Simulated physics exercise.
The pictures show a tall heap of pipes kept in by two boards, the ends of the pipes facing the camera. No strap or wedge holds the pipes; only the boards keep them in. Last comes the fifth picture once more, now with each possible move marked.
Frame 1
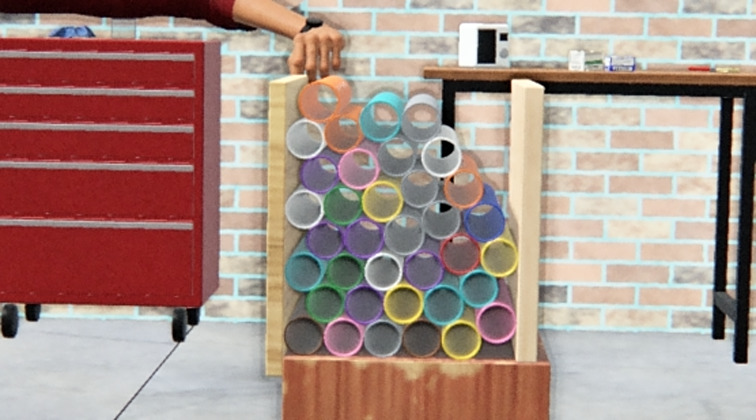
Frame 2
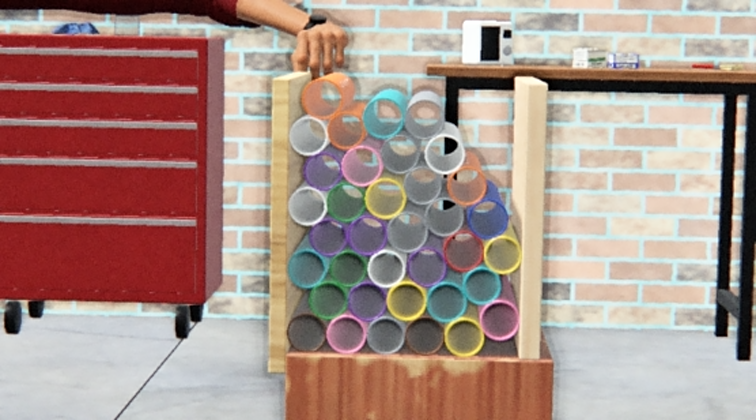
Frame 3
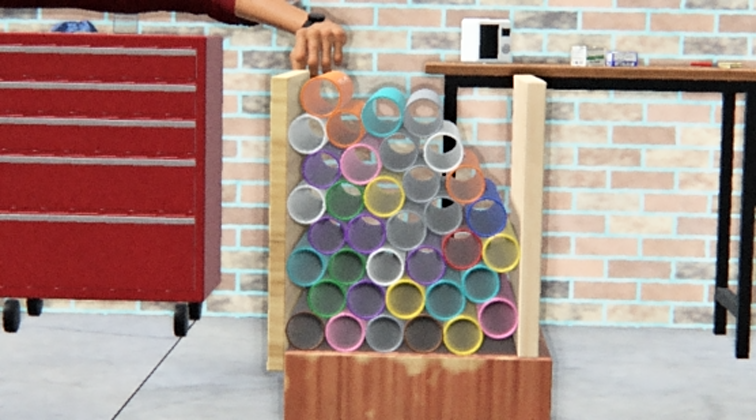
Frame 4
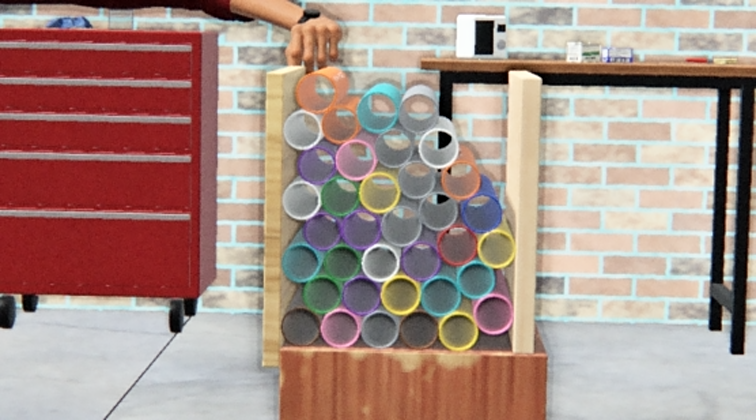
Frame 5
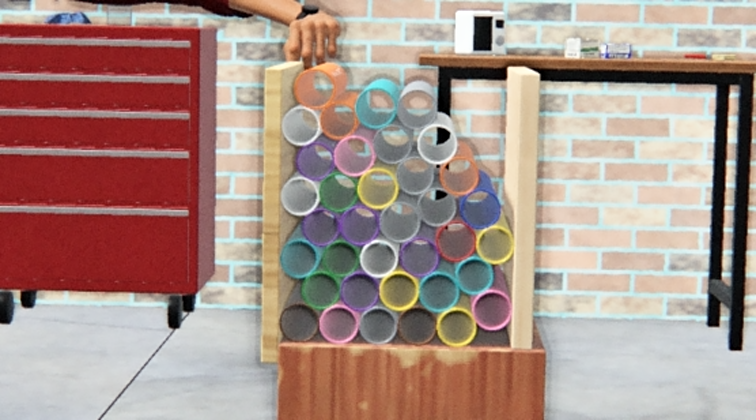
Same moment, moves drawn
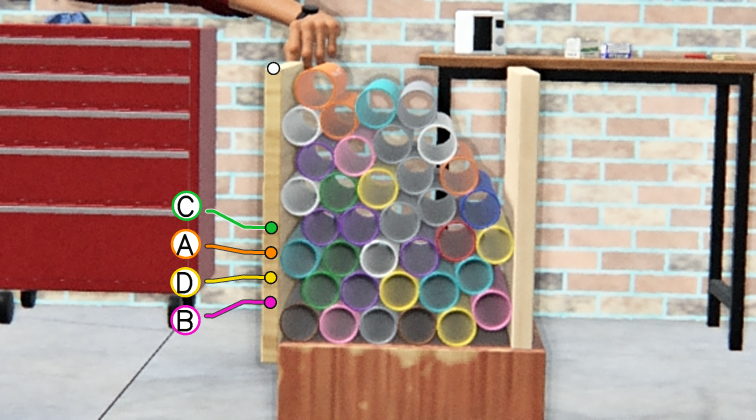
A hand rested at the top of the left board and barely moved, while the tall heap of colourful pipes stayed still between two upright boards, beside a red tool chest and a table.
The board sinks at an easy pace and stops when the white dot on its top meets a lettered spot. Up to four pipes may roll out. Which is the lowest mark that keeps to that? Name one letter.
C is the limit.
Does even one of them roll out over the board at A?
Yes.
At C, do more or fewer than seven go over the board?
Fewer than seven.
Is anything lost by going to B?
At B: Yes.
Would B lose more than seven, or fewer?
More than seven.
On the copy, A at (271, 252); B at (270, 302); C at (271, 228); D at (271, 278); the white dot at (274, 68).
On C. First, top of the board (281, 138).
Then, top of the board (280, 216).
Finally, top of the board (280, 227), two out over the board.
By contrast, A five out over the board; B more than four out over the board; D five out over the board.
